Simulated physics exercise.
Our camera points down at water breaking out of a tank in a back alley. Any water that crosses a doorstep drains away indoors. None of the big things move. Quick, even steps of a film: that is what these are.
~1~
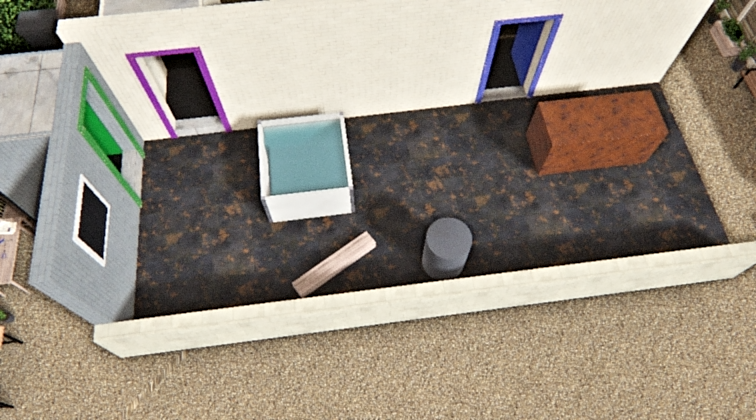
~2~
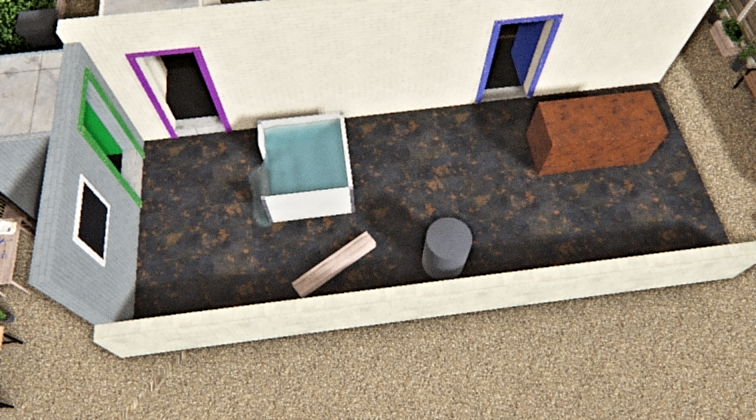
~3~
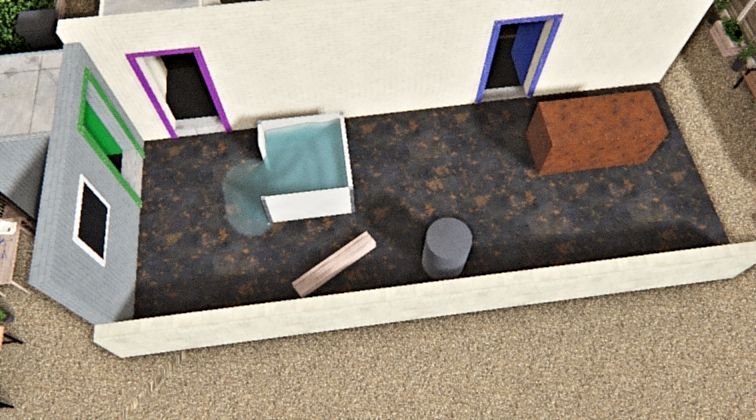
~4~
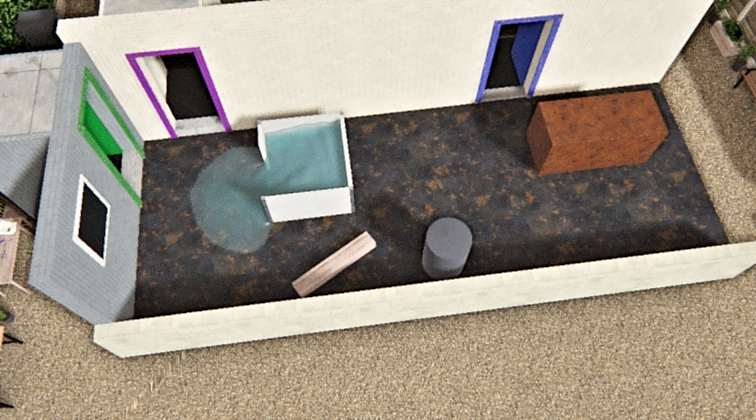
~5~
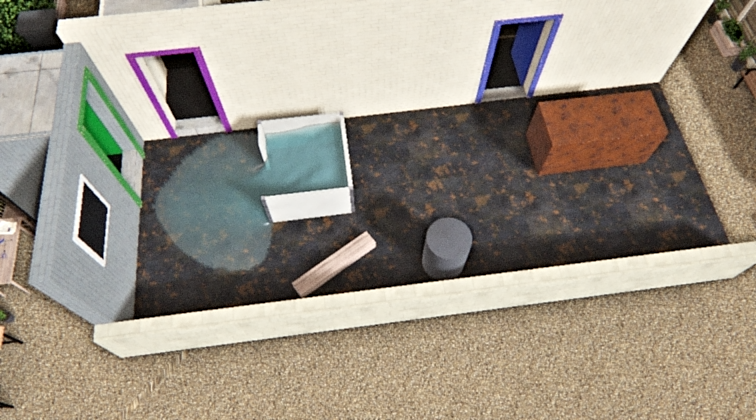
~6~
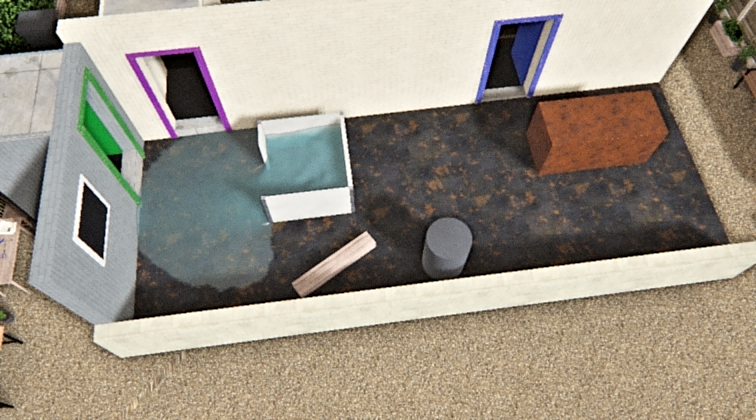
Water pouring from the open left side of a white tank, spreading leftward across a dark alley floor past a purple-framed doorway.
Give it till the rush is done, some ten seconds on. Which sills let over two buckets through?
The green door will allow in no excess; the blue door will allow in no excess; the purple door will allow in no excess.
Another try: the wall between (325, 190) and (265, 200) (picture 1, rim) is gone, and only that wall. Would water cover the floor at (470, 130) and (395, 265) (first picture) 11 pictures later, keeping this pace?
Respectively, left dry and inundated.
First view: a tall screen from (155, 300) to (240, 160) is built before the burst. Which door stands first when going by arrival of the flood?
The purple-painted one.
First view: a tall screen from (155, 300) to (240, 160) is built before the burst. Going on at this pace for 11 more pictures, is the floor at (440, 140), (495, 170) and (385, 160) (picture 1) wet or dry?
Untouched, untouched, untouched.
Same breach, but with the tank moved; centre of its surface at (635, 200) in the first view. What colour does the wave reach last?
Answer: The door marked blue.
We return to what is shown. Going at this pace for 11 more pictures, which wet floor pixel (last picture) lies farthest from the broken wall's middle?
Somewhere about (133, 336).
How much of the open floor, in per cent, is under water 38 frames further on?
It works out to about 65 in a hundred.
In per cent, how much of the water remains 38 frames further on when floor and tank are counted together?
My figure is close to 100 percent.
A moment on, water covers 20 % of the floor; the green door wet at the sill, nothing in, the blue door not reached, the purple door wet at the sill, nothing in.
Next, water covers 20 % of the floor; the green door wet at the sill, nothing in, the blue door not reached, the purple door wet at the sill, nothing in.
Then, water covers 35 % of the floor; the green door under two buckets in, the blue door not reached, the purple door wet at the sill, nothing in.
Later, water covers 65 % of the floor; the green door under two buckets in, the blue door wet at the sill, nothing in, the purple door wet at the sill, nothing in.
In the end, water covers 85 % of the floor; the green door under two buckets in, the blue door under two buckets in, the purple door wet at the sill, nothing in.
